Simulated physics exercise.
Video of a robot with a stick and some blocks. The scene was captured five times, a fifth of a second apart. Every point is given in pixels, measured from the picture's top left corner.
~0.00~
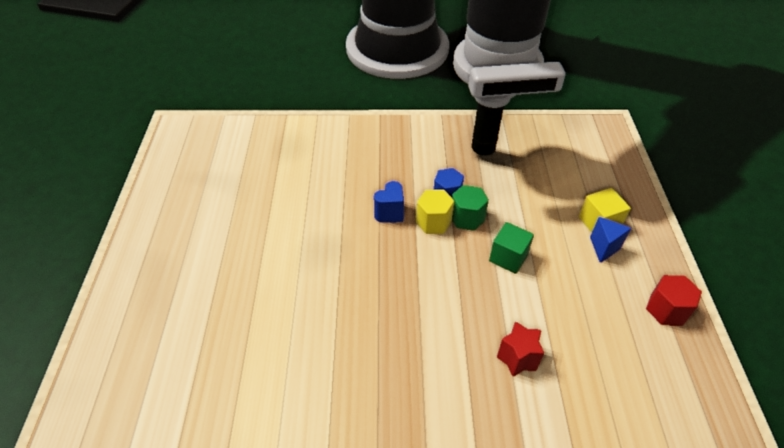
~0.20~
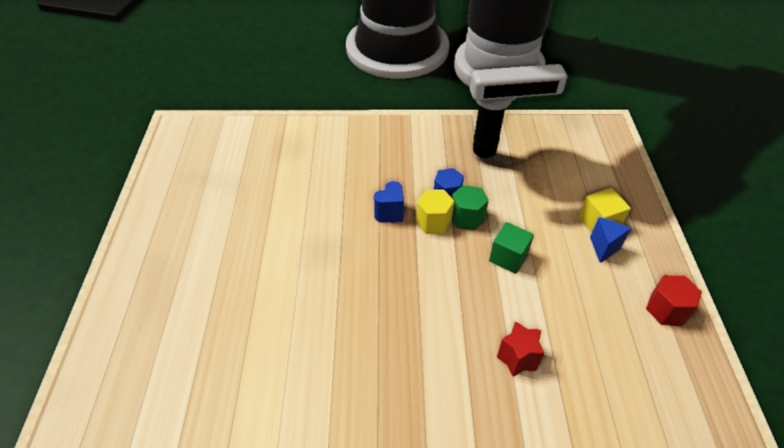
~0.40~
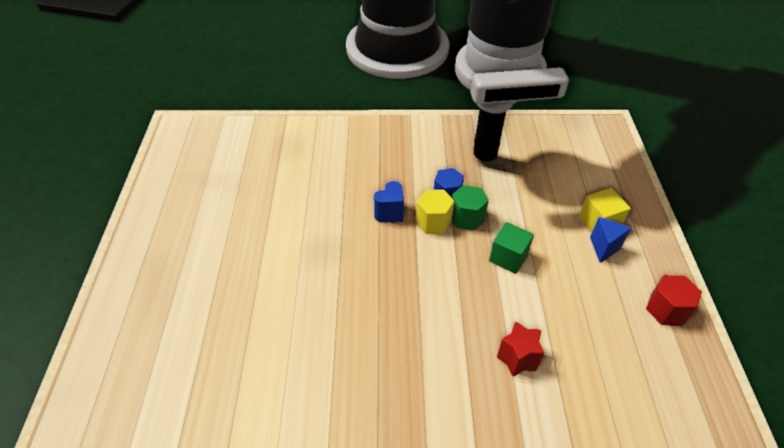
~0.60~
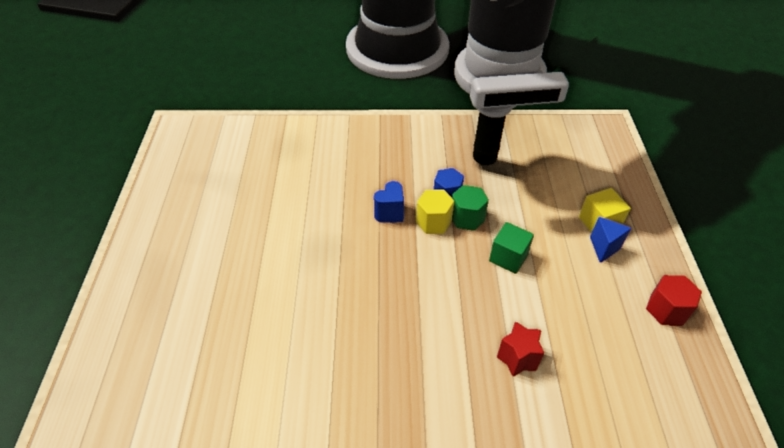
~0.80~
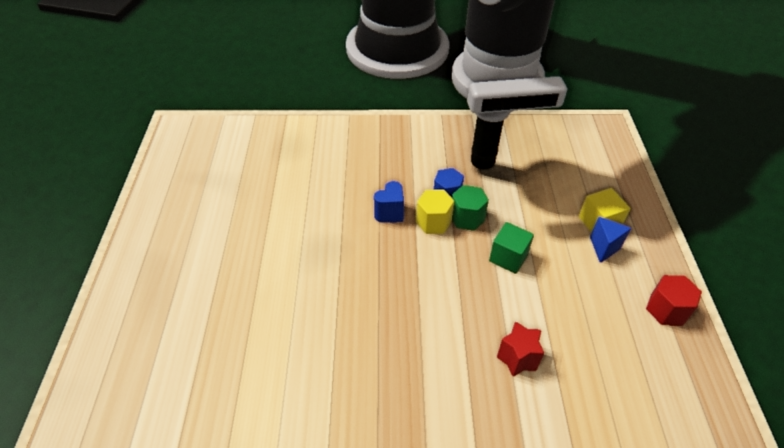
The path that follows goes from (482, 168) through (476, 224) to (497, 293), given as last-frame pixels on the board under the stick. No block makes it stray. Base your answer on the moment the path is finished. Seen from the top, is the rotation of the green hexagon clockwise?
Yes, it checks out.
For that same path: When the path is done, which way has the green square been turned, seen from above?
Viewed from overhead, the green square winds up turned anticlockwise.
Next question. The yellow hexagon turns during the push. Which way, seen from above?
Watching from overhead, you'd notice the yellow hexagon rotating clockwise.
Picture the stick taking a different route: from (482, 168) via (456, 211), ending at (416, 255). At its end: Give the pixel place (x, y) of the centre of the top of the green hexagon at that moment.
At pixel (472, 223).
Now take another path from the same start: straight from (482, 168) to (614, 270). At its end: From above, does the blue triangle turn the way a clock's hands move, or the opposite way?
Seen from above, counterclockwise.
The first path, step by step. One third of the way, stick (476, 198); green hexagon (469, 203).
Two thirds of the way, stick (483, 241); yellow hexagon (431, 204), turned 30° clockwise; green hexagon (457, 235), turned 60° clockwise.
At the end, stick (499, 287); yellow hexagon (431, 204), turned 30° clockwise; blue hexagon in place; green hexagon (457, 236), turned 65° clockwise; green square (526, 247), turned 40° anticlockwise.
